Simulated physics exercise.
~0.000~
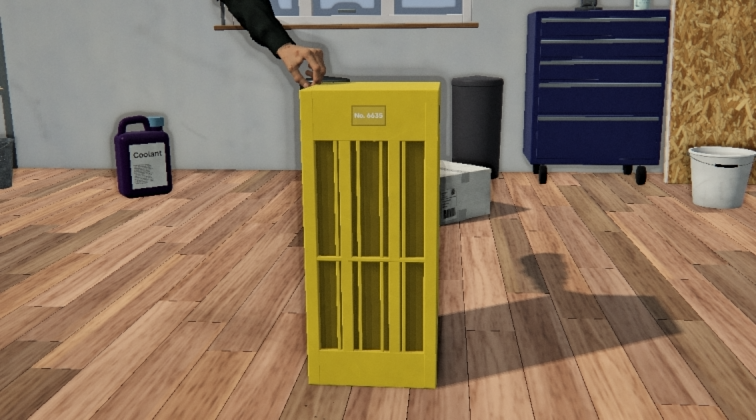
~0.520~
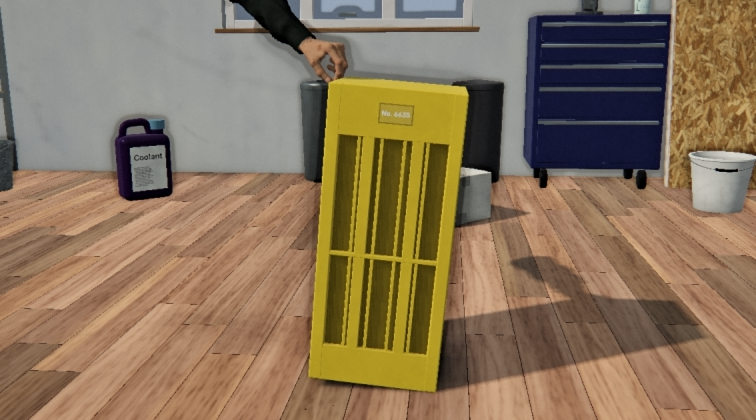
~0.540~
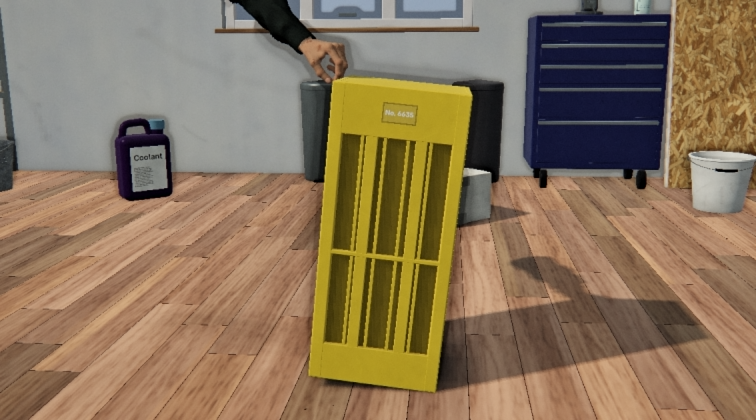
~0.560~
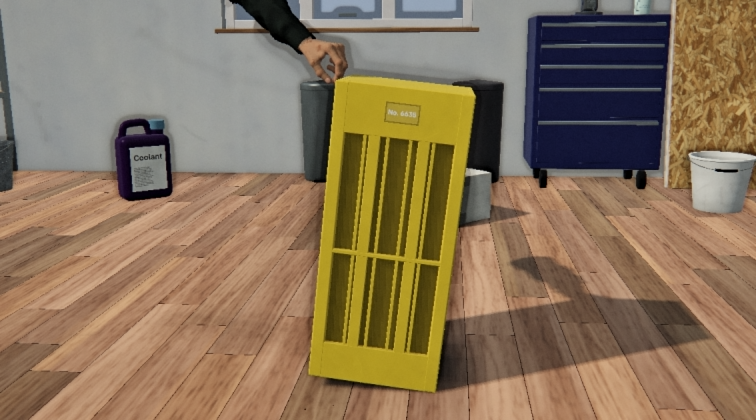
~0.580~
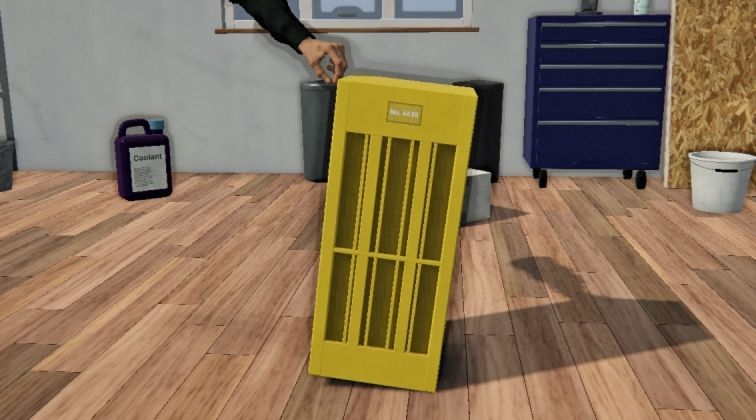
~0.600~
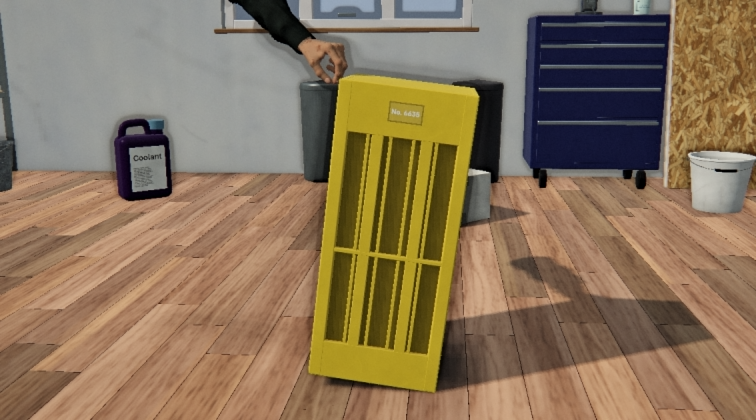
A tall yellow crate tilts slightly to the right as a hand touches its top.
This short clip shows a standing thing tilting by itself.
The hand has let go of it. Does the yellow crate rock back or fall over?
Most likely it stays up after that push.
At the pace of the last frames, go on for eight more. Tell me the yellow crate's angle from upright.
Roughly 4° from upright.
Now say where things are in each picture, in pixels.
The first frame shows yellow crate (376, 229) upright.
The second frame shows yellow crate (390, 228) 5° off upright.
The third frame shows yellow crate (391, 228) 6° off upright.
The fourth frame shows yellow crate (393, 227) 6° off upright.
The fifth frame shows yellow crate (394, 227) 7° off upright.
The sixth frame shows yellow crate (394, 227) 7° off upright.
After 0.84 s, yellow crate upright near (377, 233).
At rest (1.9 s), the yellow crate returns to its base, near (376, 233).
